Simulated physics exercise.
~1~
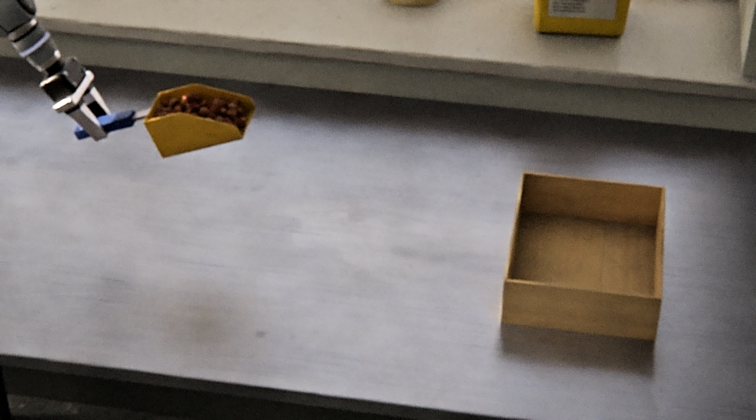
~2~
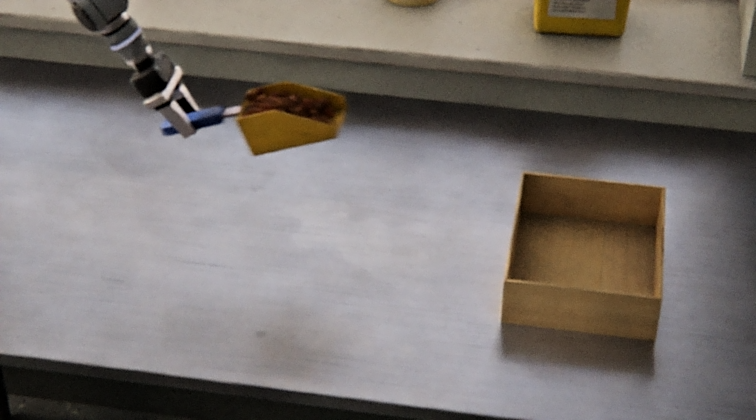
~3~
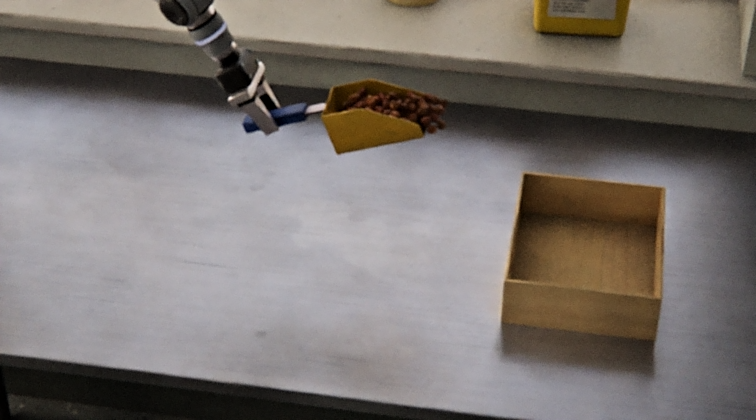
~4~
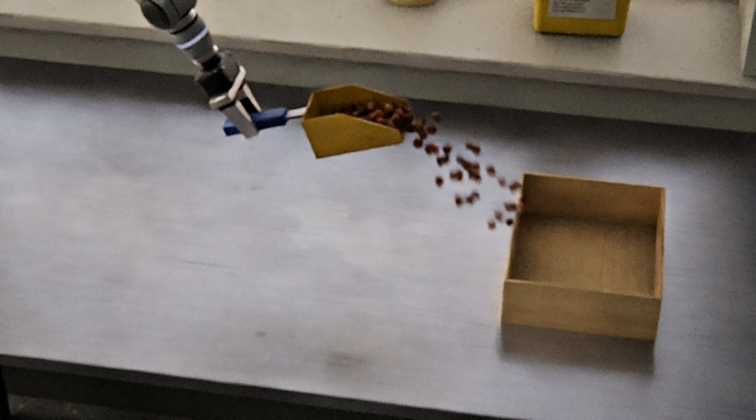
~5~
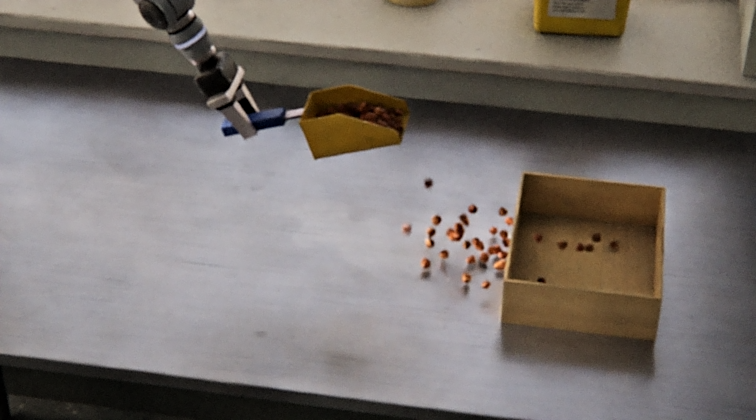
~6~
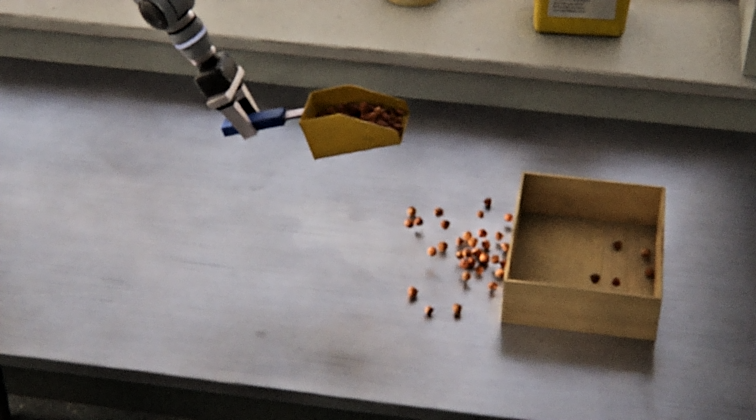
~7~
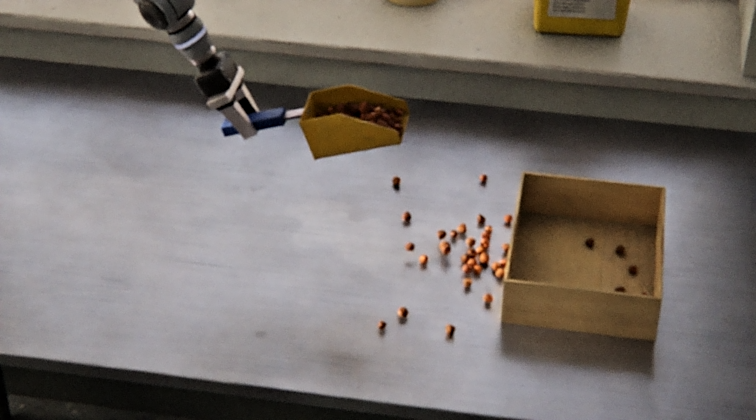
A yellow scoop heaped with reddish-brown hazelnuts hangs from a robot arm's gripper by its blue handle, above a grey table seen from a raised, fixed viewpoint. An open wooden box stands at the right, and a yellow container sits on the pale ledge behind. The arm carries the scoop rightward, then stops and draws back slightly, and nuts spill over its front edge towards the box. Most fall short, bouncing and scattering on the table beside its left wall, while a few land inside. The scoop ends still, holding many nuts.
